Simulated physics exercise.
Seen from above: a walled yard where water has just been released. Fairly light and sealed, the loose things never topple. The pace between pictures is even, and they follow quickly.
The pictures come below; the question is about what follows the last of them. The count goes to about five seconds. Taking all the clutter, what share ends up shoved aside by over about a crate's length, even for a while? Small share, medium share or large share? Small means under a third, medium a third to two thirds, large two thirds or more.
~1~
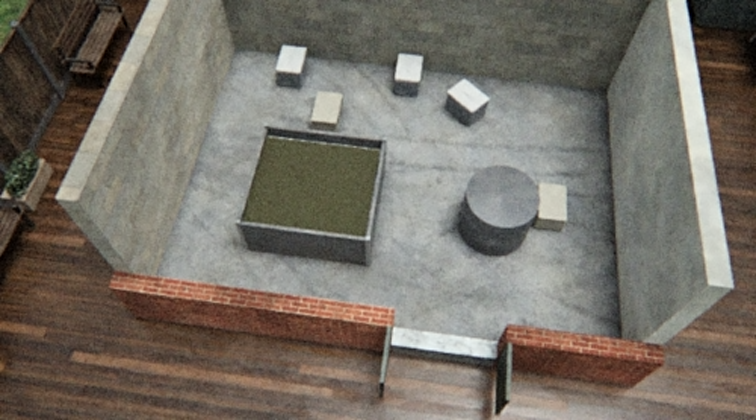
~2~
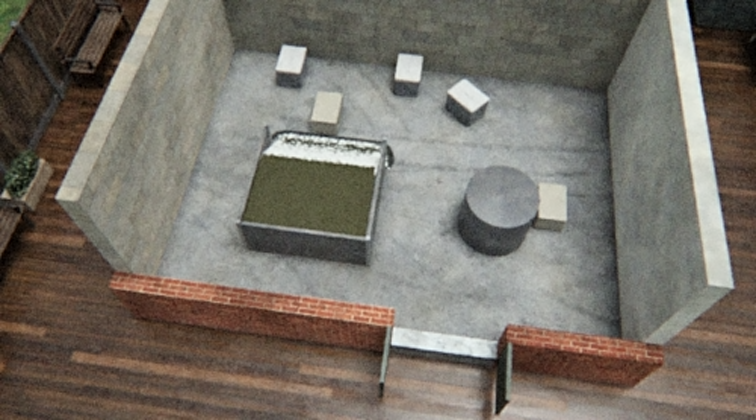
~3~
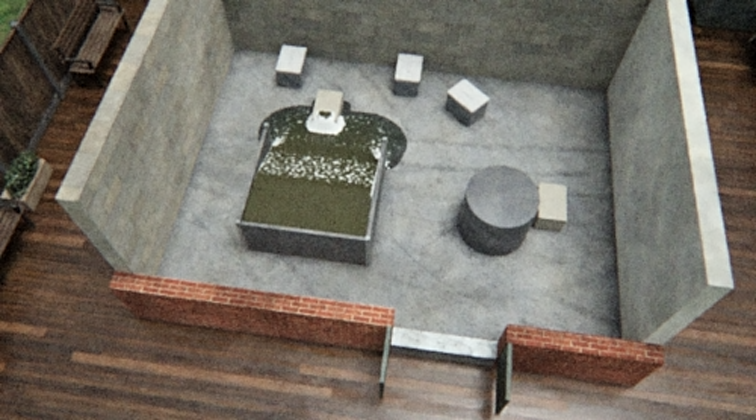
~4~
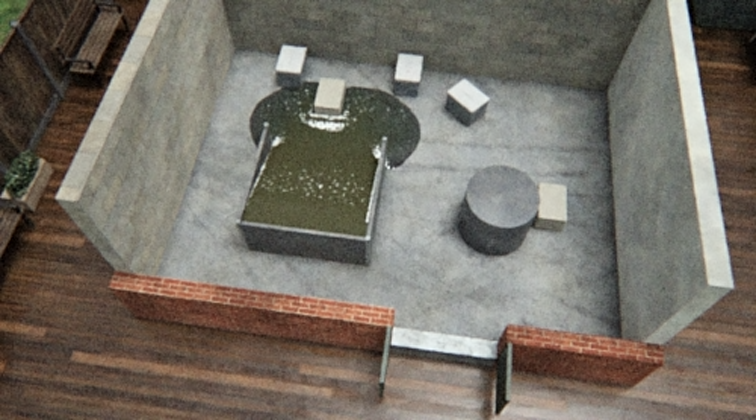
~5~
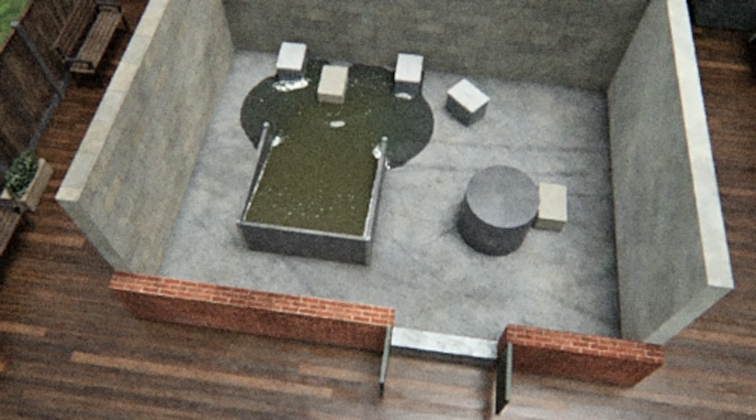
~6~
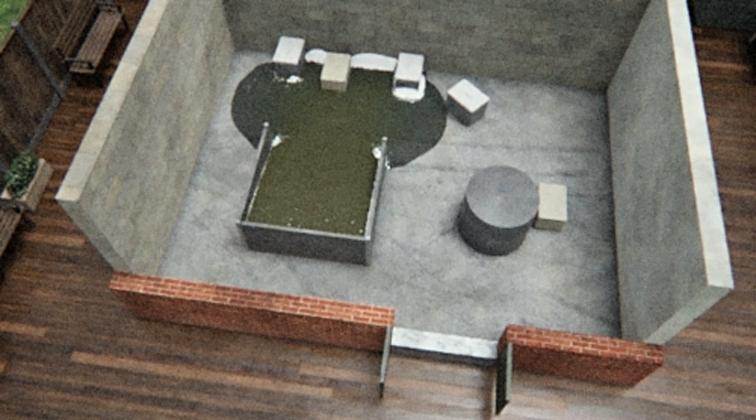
A large share.
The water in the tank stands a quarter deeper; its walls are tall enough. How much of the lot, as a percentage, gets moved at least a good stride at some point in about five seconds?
Share moved: 100 in a hundred.
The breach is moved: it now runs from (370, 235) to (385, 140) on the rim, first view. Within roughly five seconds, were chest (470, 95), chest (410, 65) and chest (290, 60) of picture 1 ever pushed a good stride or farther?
Results in order: Cleared that distance / cleared that distance / stayed short.
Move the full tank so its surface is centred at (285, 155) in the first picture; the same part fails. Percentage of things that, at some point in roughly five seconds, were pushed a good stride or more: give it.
I reckon around 100 percent of them.
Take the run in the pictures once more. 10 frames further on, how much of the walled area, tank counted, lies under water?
About 45 percent.
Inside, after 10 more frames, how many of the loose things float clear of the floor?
Tally at that point: 3.
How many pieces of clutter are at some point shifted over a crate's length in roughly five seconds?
So, 4 of them.
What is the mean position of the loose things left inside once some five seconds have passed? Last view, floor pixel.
Their centre sits close to (454, 228) on the floor of the last picture.
A moment on, 1 of 5 are well off their spots; 3 afloat.
Next, 4 of 5 are well off their spots; 3 afloat.
Later, 4 of 5 are well off their spots; 4 afloat.
In the end, 3 of 5 are well off their spots, and 4 have been at some point; 4 afloat.
